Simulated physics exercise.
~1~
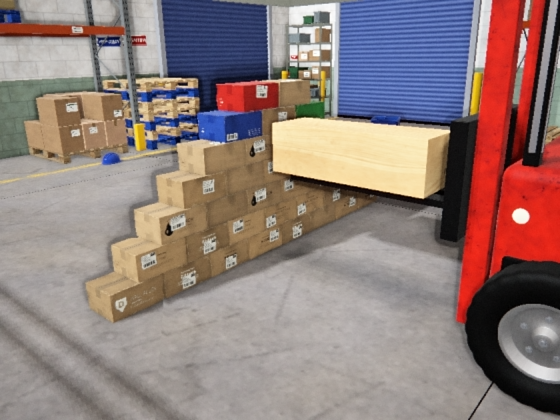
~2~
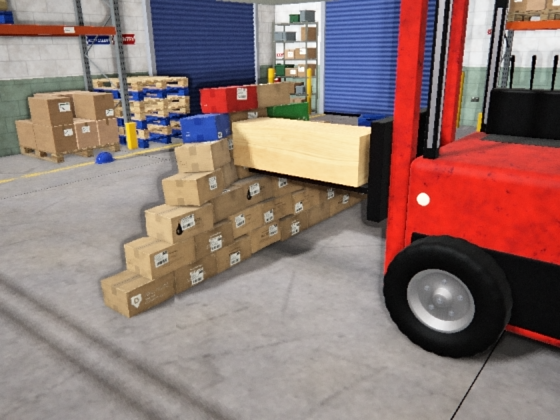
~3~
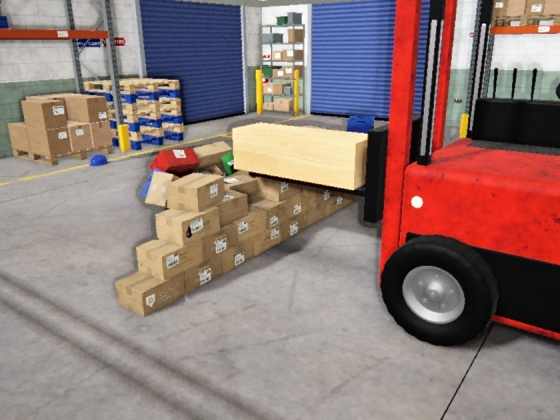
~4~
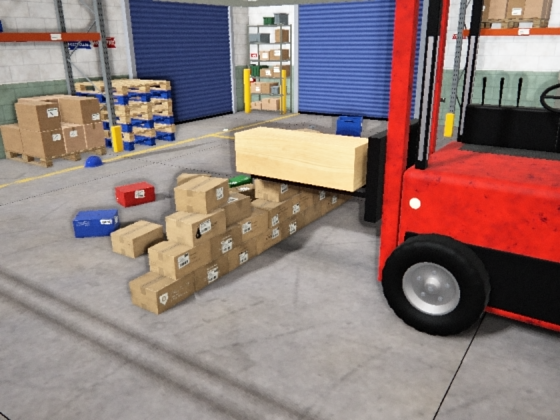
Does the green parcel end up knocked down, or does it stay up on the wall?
The green parcel is knocked down. It tips over with the upper boxes and ends up low behind the part of the wall that still stands.
